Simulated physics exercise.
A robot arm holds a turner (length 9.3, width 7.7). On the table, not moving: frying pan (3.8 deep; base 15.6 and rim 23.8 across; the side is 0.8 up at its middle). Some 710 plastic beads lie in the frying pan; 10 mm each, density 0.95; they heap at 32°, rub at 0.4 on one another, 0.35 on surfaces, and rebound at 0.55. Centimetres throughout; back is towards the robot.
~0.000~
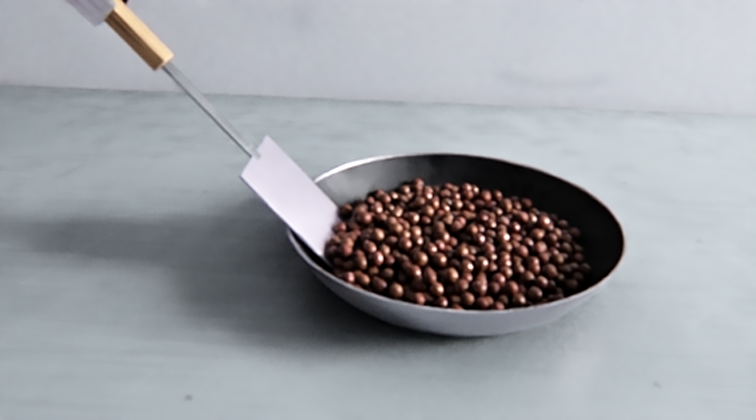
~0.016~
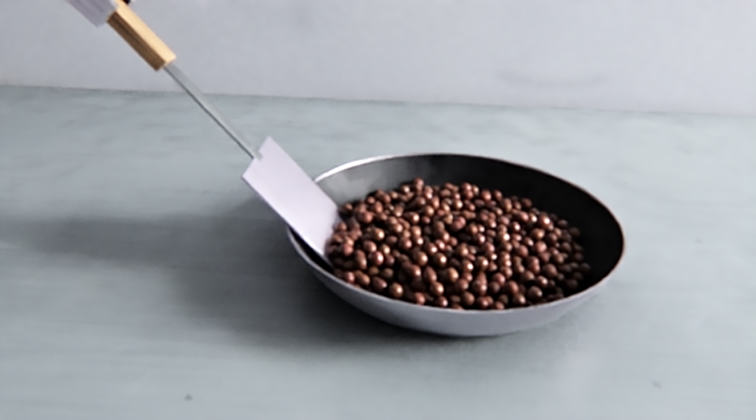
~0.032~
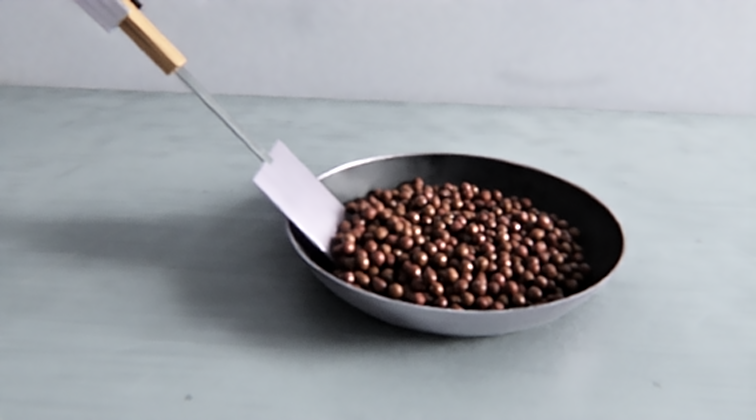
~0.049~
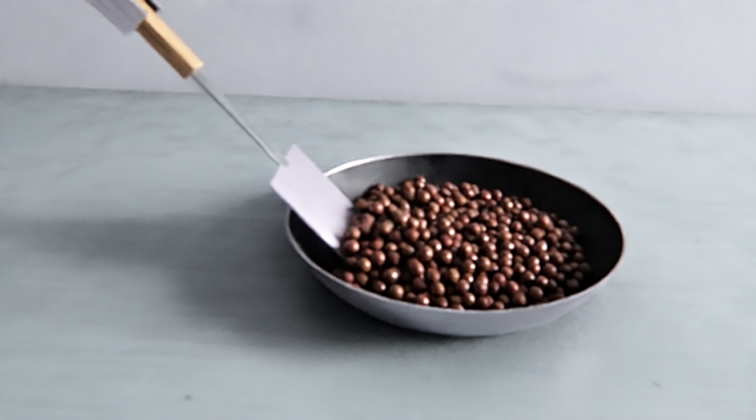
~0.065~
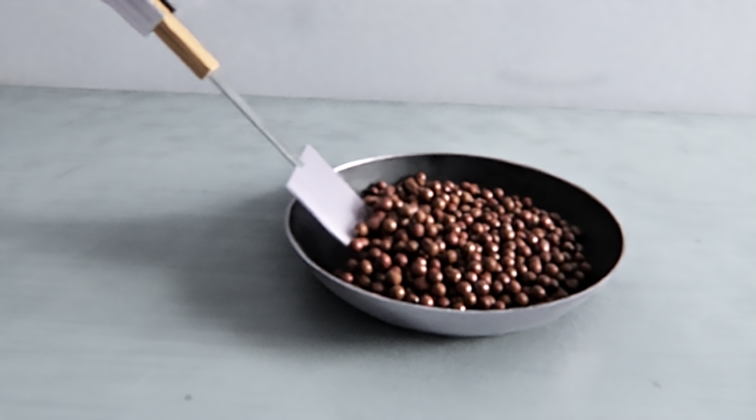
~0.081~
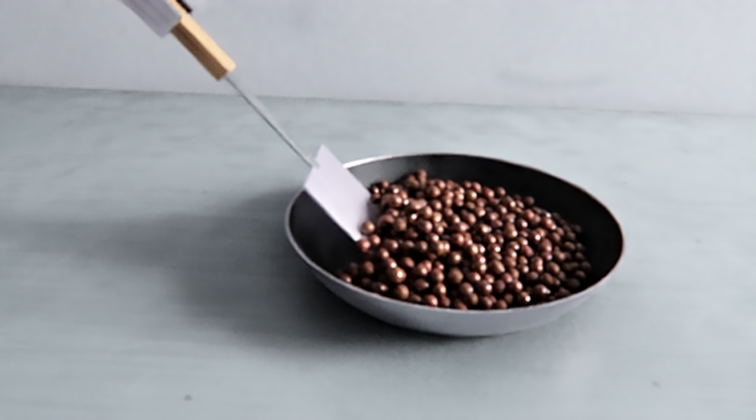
Turner with a wooden handle sliding rightward into a dark frying pan, pushing glossy brown beads away from the left side.
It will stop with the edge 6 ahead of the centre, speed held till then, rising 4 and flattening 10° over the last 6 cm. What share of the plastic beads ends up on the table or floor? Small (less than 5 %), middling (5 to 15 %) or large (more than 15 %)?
Share on the table or floor: Middling (5 to 15 %).
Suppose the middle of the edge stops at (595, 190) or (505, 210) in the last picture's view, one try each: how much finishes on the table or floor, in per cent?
About 25 and 0 per cent.
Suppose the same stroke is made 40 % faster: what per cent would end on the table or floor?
Then about 15 per cent.
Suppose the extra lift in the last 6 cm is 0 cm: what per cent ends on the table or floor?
About 0 per cent.
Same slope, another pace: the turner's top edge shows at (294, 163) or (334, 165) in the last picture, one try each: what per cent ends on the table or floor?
Some 0 and 15 per cent.
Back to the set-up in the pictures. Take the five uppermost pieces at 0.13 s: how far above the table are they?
About 5 cm.
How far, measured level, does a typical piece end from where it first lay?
About 2 cm.
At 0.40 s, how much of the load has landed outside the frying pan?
About 8 per cent.
After 0.13 s, sloping 48°, highest piece 5 above the table; 710 in the frying pan.
After 0.18 s, sloping 43°, highest piece 6 above the table; 710 in the frying pan.
After 0.40 s, sloping 38°, highest piece 5 above the table; 651 in the frying pan, 57 on the table or floor, 2 on the blade or in flight.
After 1.45 s, sloping 38°, highest piece 4 above the table; 650 in the frying pan, 60 on the table or floor.
In the end, 650 in the frying pan, 60 on the table or floor. That is 8 % on the table or floor.
